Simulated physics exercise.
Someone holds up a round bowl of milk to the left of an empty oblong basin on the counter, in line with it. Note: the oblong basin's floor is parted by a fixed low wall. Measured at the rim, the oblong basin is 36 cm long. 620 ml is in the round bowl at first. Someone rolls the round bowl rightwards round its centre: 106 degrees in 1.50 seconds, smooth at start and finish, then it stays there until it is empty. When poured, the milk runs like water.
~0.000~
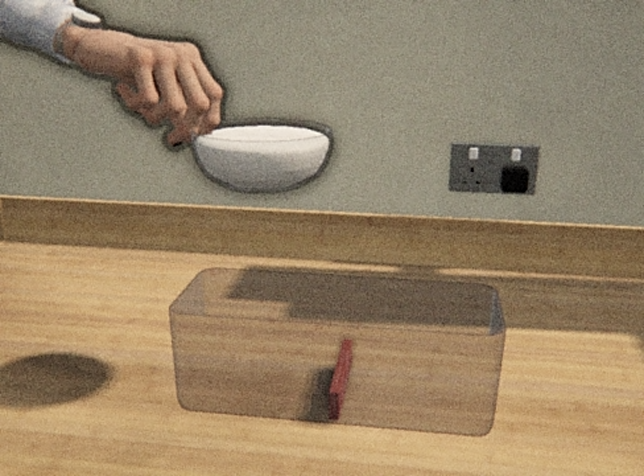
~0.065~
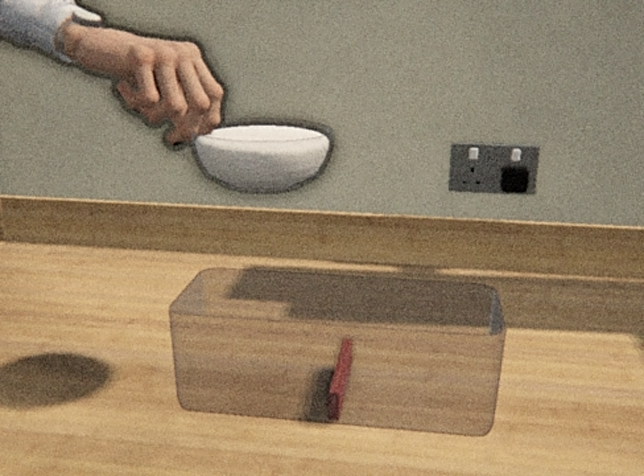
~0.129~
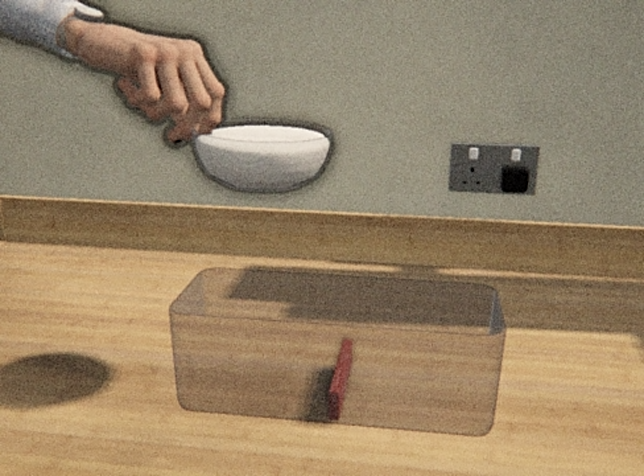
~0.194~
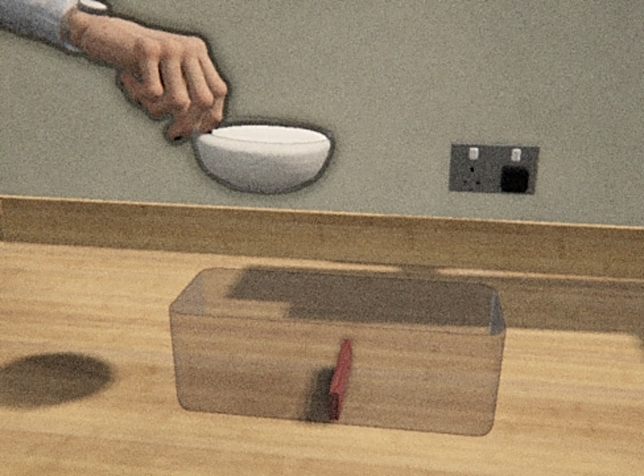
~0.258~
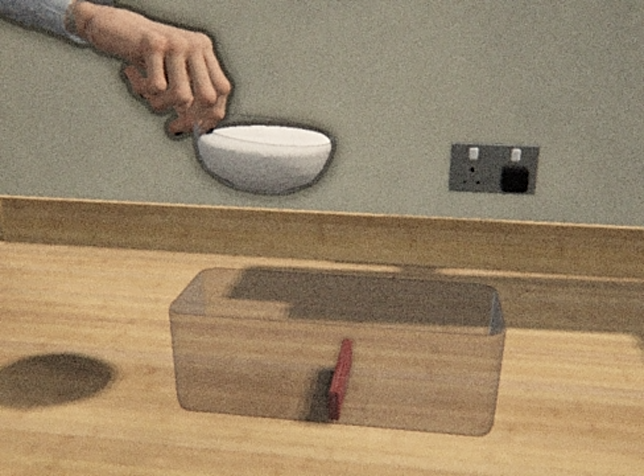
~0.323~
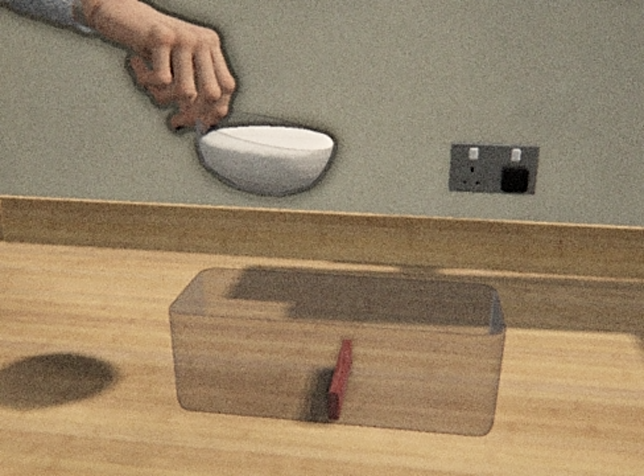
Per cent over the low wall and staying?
86 per cent.
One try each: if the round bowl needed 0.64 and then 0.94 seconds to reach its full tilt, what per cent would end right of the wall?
About 75 %, then about 80 %.
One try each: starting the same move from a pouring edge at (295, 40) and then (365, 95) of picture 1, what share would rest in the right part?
The first try gives around 75 percent, the second around 95 percent.
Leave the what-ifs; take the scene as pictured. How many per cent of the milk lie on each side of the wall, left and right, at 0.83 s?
Left about 1, right about 30.
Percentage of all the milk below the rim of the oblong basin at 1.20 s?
That comes to about 92 percent.
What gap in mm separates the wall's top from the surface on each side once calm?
32 mm left, 12 mm right.
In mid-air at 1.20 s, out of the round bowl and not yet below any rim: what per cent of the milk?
Around 5 percent of the liquid.
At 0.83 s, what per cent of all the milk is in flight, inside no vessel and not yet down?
Around 36 in a hundred.
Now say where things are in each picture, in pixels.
In the first picture, it leans 0°; its right rim is at (330, 134); the milk meets the walls at (200, 135) and (329, 139); the oblong basin's rim runs from (186, 290) to (500, 311); the wall's top is at (341, 365).
In the second picture, it leans 0°; its right rim is at (331, 134); the milk meets the walls at (200, 135) and (329, 140).
In the third picture, it leans 2°; its right rim is at (331, 136); the milk meets the walls at (200, 134) and (329, 141).
In the fourth picture, it leans 4°; its right rim is at (332, 139); the milk meets the walls at (202, 134) and (330, 141).
In the fifth picture, it leans 8°; its right rim is at (333, 143); the milk meets the walls at (202, 134) and (332, 141).
In the sixth picture, it leans 12°; its right rim is at (334, 148); the milk meets the walls at (205, 134) and (333, 142).
Then, 0.83 s in, the tilt is 61° and 32 per cent is still to pour, 1 is left of the wall and 30 right of it.
Then, 1.20 s in, the tilt is 96° and 1 per cent is still to pour, 8 is left of the wall and 85 right of it.
Then, 1.58 s in, the tilt is 106° and 0 per cent is still to pour, 13 is left of the wall and 86 right of it.
Then, 2.00 s in, the tilt is 106° and 0 per cent is still to pour, 13 is left of the wall and 86 right of it.
Finally, 13 per cent lies left of the wall, 86 right of it and 1 outside.
